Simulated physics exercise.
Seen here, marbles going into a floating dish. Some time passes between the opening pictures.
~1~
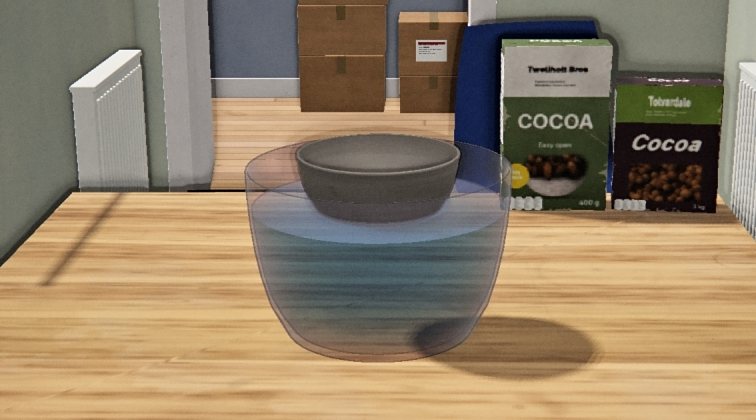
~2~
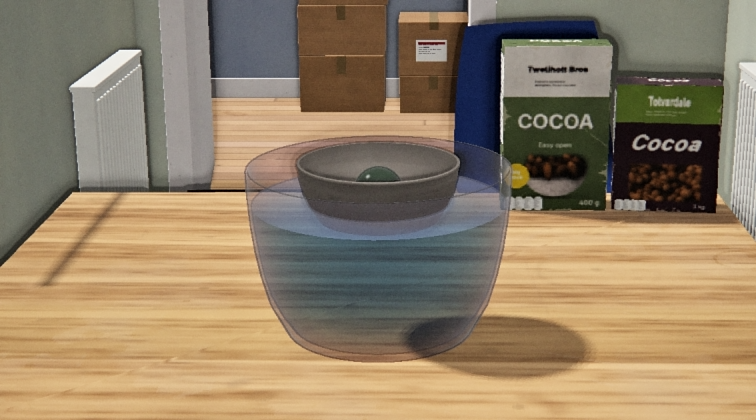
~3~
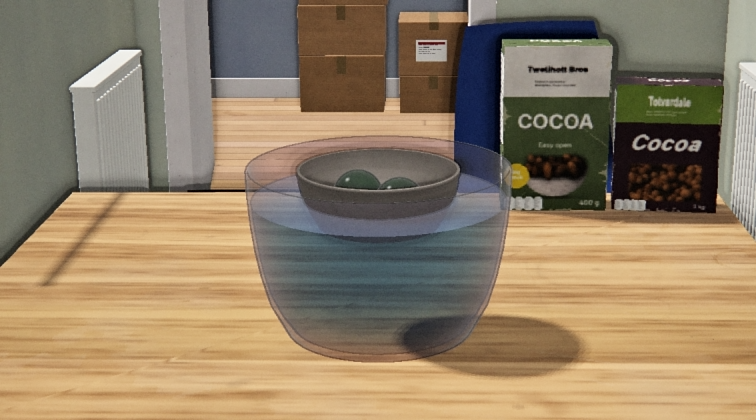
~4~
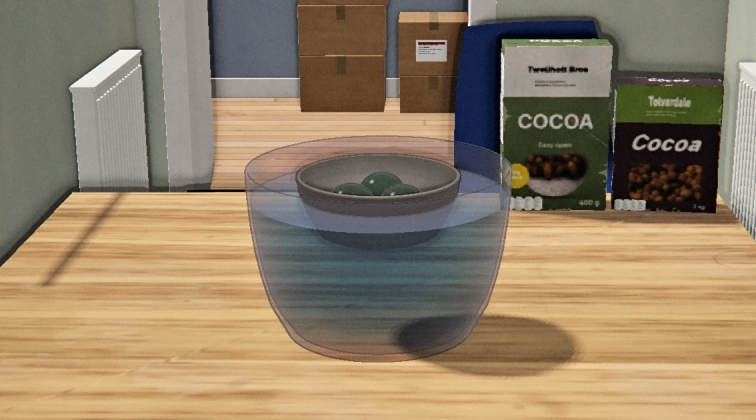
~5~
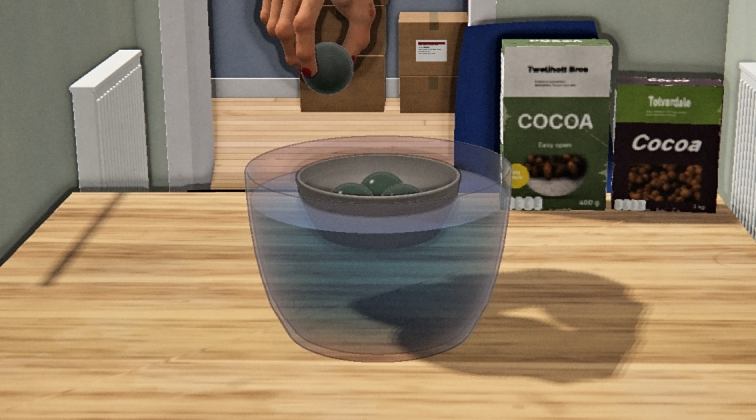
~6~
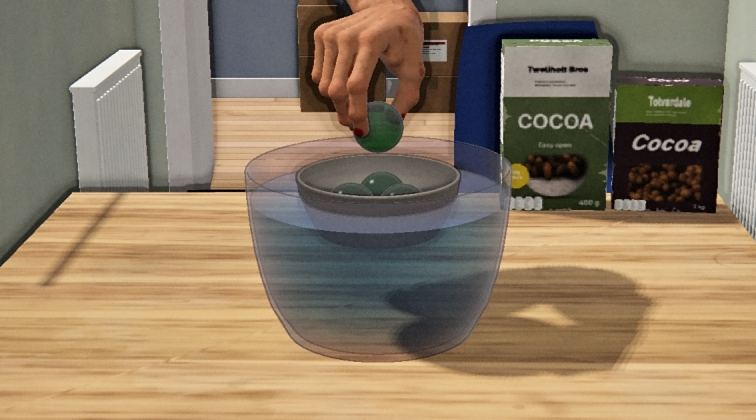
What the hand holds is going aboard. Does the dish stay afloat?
The dish carries it.
A moment on, the glass marble is in and the dish dips.
Further on, it steadies; about a fifth of its side above the surface.
When it is over, the dish floats; about a fifth of its side above the surface.
